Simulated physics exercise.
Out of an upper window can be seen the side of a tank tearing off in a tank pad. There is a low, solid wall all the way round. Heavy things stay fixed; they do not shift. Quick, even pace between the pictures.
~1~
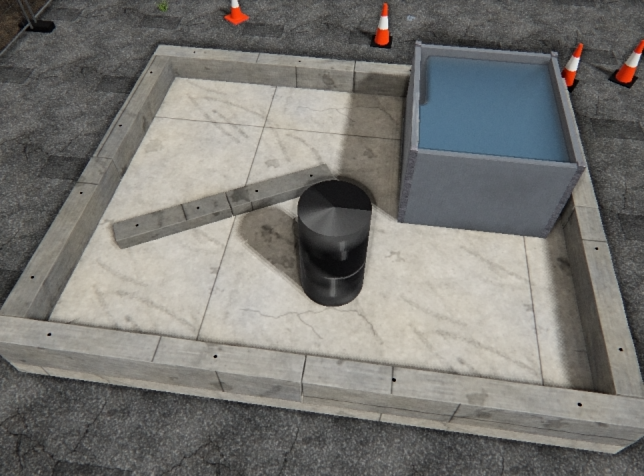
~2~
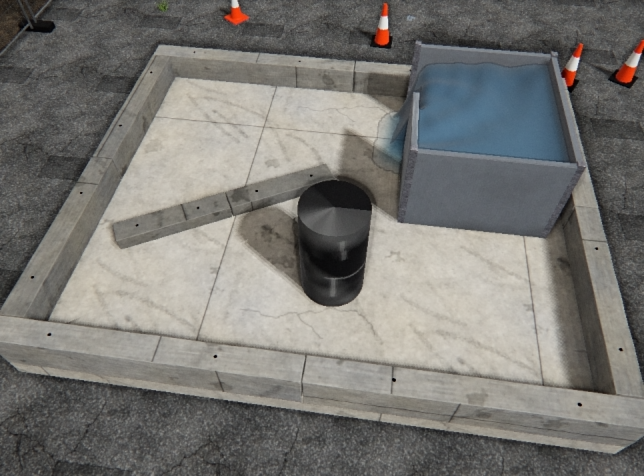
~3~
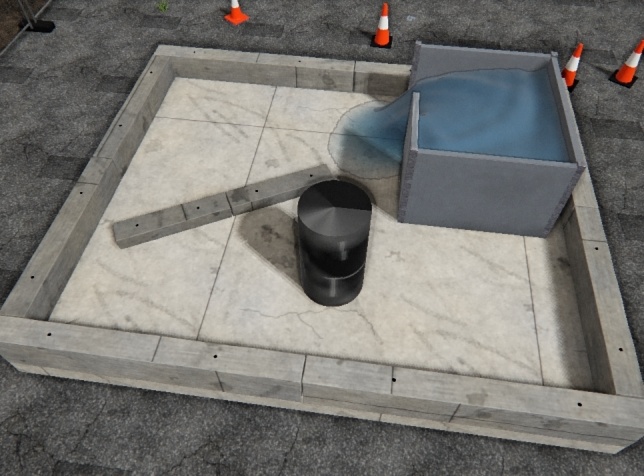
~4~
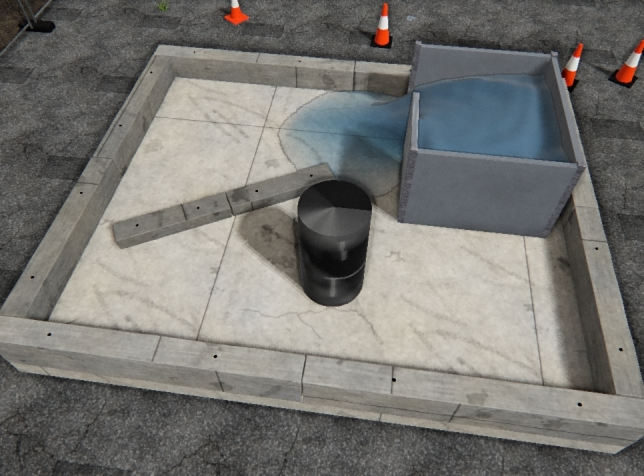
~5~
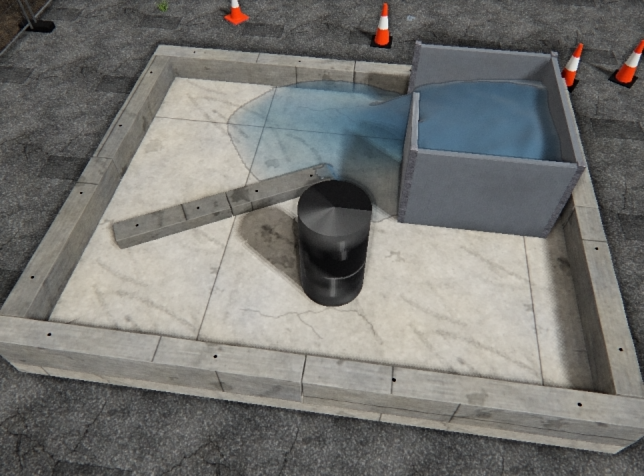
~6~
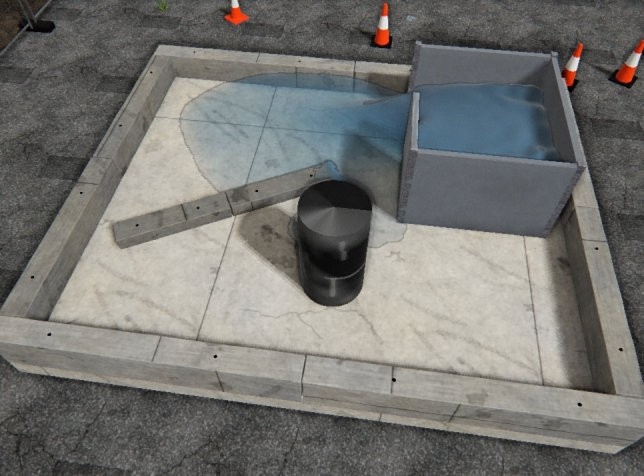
Water pours from the left side of a grey tank and spreads leftward across the pale pad.
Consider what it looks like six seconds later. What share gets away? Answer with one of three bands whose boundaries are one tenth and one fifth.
The share is below one tenth.
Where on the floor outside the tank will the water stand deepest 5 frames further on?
Deepest point: Roughly (161, 107).
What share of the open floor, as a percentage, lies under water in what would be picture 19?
My estimate is near 65 per cent.
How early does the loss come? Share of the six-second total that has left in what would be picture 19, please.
It would be around 85 %.
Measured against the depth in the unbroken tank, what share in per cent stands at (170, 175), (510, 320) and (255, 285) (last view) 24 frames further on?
About 25, 4 and 10 percent, in that order.
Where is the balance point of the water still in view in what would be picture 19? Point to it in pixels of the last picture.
The water centres close to (310, 162).
A moment on, water covers 40 % of the floor; the low wall has let 0 % over.
Next, water covers 40 % of the floor; the low wall has let 0 % over.
Then, water covers 60 % of the floor; the low wall has let 5 % over.
Later, water covers 75 % of the floor; the low wall has let 6 % over.
In the end, water covers 80 % of the floor; the low wall has let 6 % over.
